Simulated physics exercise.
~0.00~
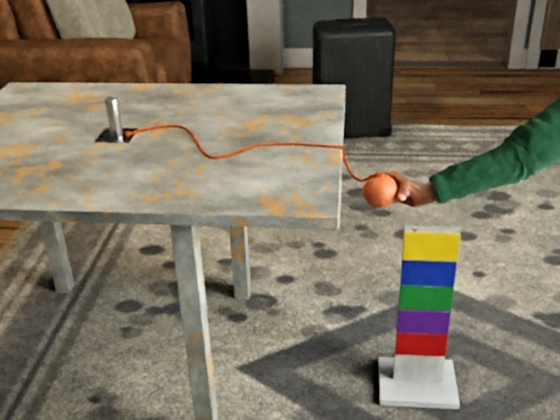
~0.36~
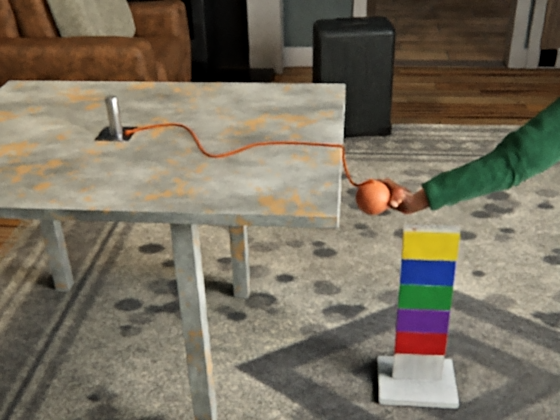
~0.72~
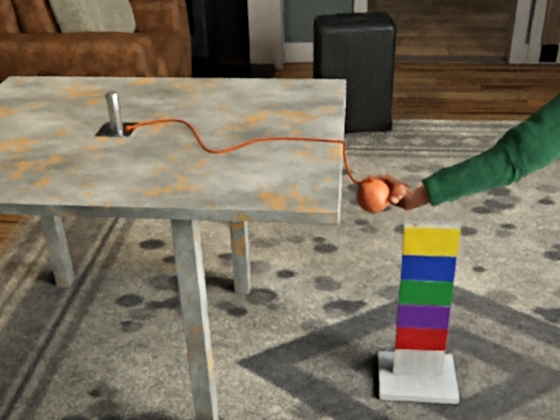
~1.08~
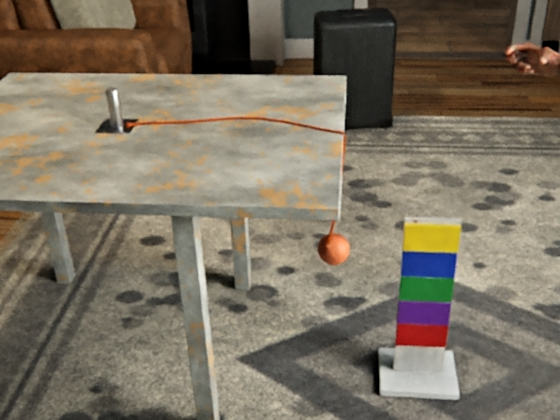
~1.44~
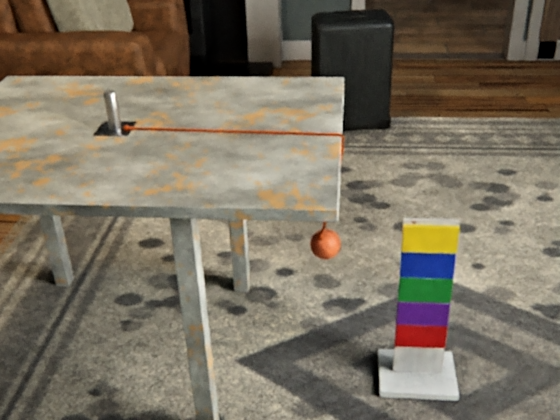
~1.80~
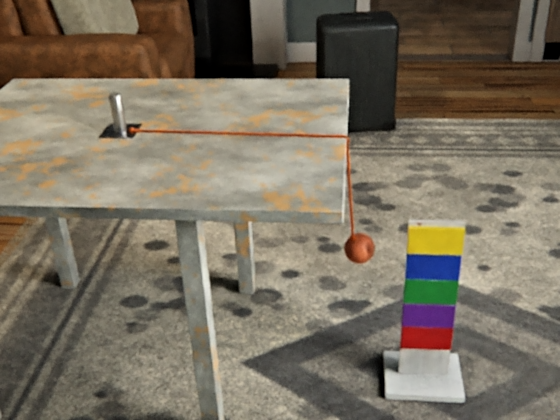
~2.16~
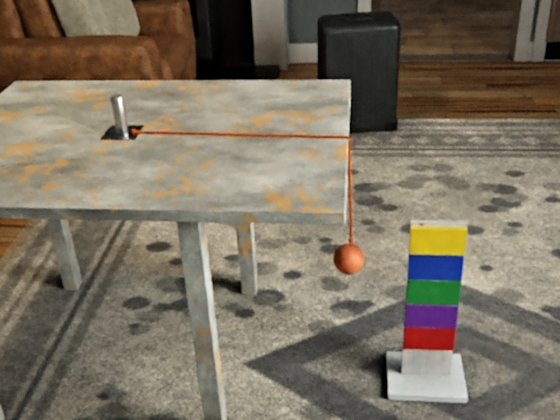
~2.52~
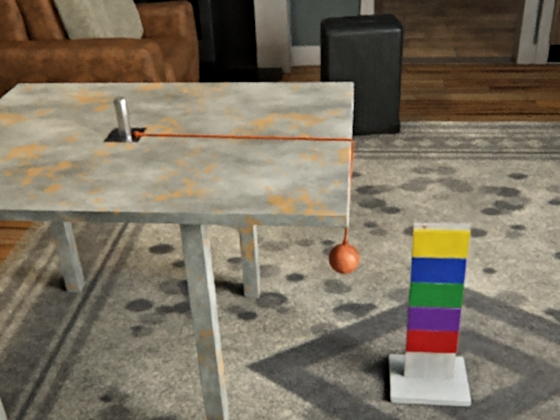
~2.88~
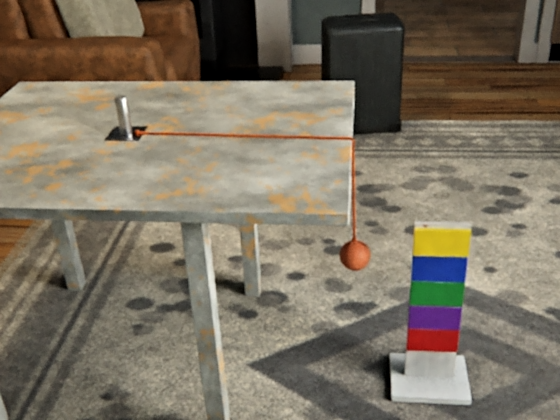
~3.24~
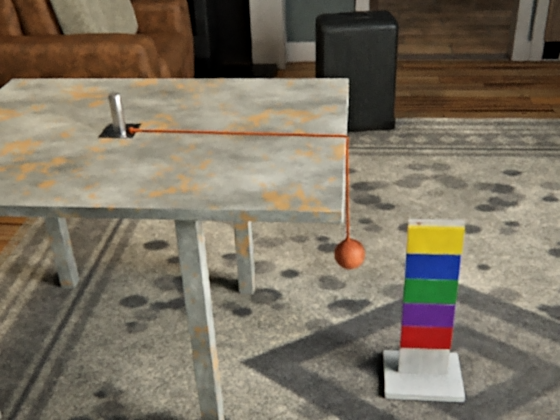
We see a hand holding an orange ball on a slack cord over a table's edge, beside a striped board. The hand lets go and withdraws, the ball drops and swings left, then right, and finally hangs nearly still below the edge, level with the blue band.
